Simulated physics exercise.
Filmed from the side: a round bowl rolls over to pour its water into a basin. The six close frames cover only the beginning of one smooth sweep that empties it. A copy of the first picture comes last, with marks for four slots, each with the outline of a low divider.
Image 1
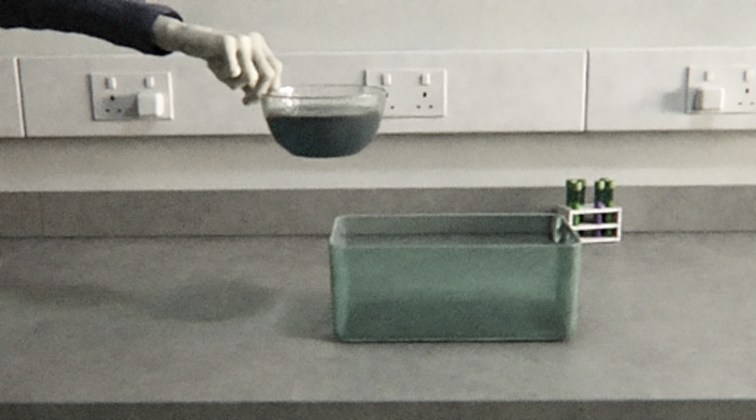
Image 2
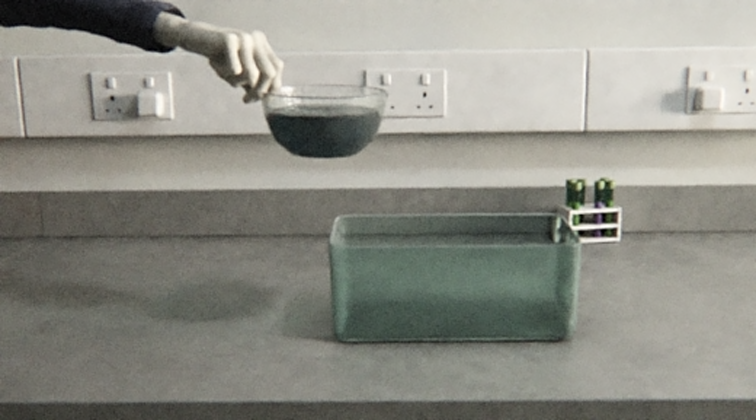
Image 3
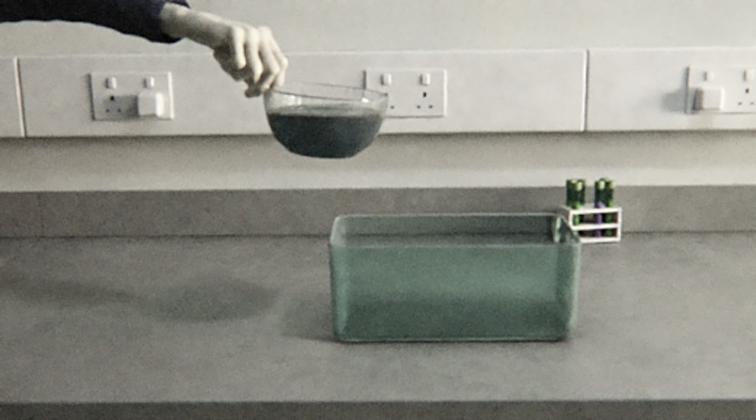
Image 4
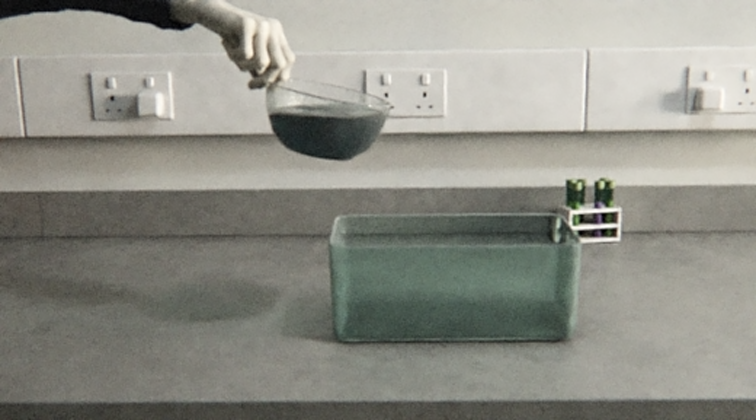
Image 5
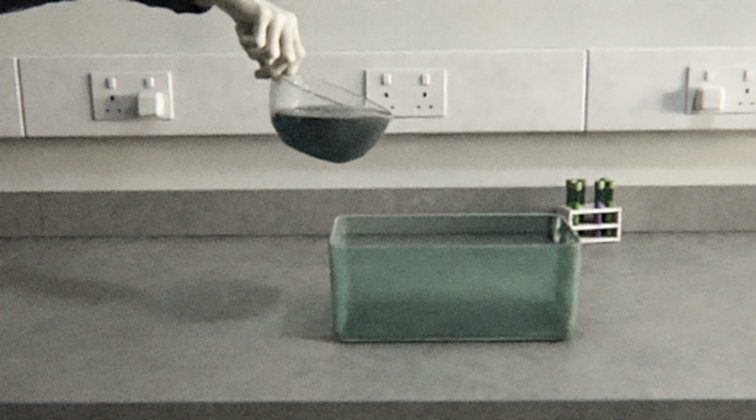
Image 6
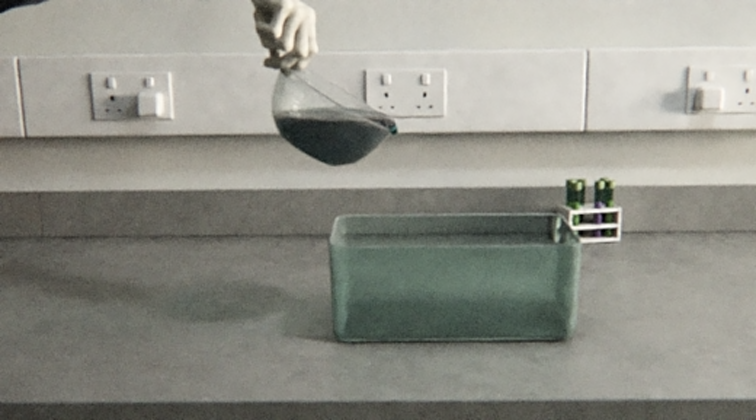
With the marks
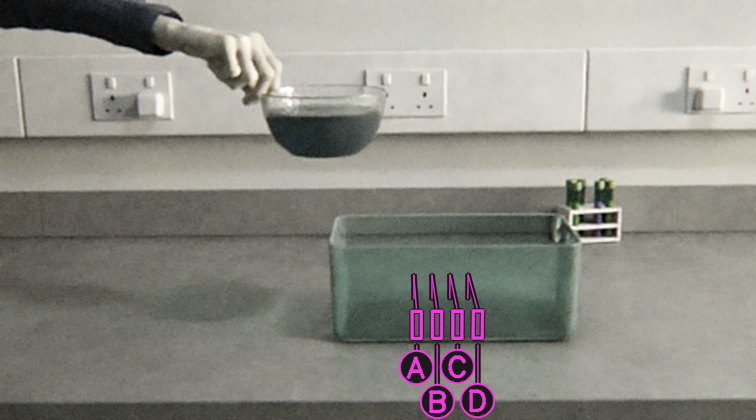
On a grey worktop below a row of wall sockets, a hand holds a round glass bowl of dark water upright above a clear, green-tinted rectangular basin. The hand lifts at the bowl's left side and tilts it steadily to the right, until water reaches over the lowered right lip.
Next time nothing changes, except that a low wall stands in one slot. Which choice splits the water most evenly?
Slot B.
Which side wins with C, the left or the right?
More ends on the left.
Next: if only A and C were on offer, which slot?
That is slot A.
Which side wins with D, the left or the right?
More ends on the left.
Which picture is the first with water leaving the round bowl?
In picture 6.
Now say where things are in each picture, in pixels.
The first picture shows upright, lip at (384, 90); basin from (334, 339) to (575, 337); nothing has left yet.
The second picture shows upright, lip at (384, 91); nothing has left yet.
The third picture shows tipped about 6°, lip at (386, 96); nothing has left yet.
The fourth picture shows tipped about 12°, lip at (389, 103); nothing has left yet.
The fifth picture shows tipped about 22°, lip at (391, 114); nothing has left yet.
The sixth picture shows tipped about 32°, lip at (391, 126); water is over the lip, down to (393, 130).
On the marked copy, A at (416, 345); B at (437, 345); C at (457, 344); D at (477, 344).
With A, about 30 % ends left of the wall and 69 % right of it.
With B, about 51 % ends left of the wall and 48 % right of it.
With C, about 80 % ends left of the wall and 19 % right of it.
With D, about 90 % ends left of the wall and 9 % right of it.
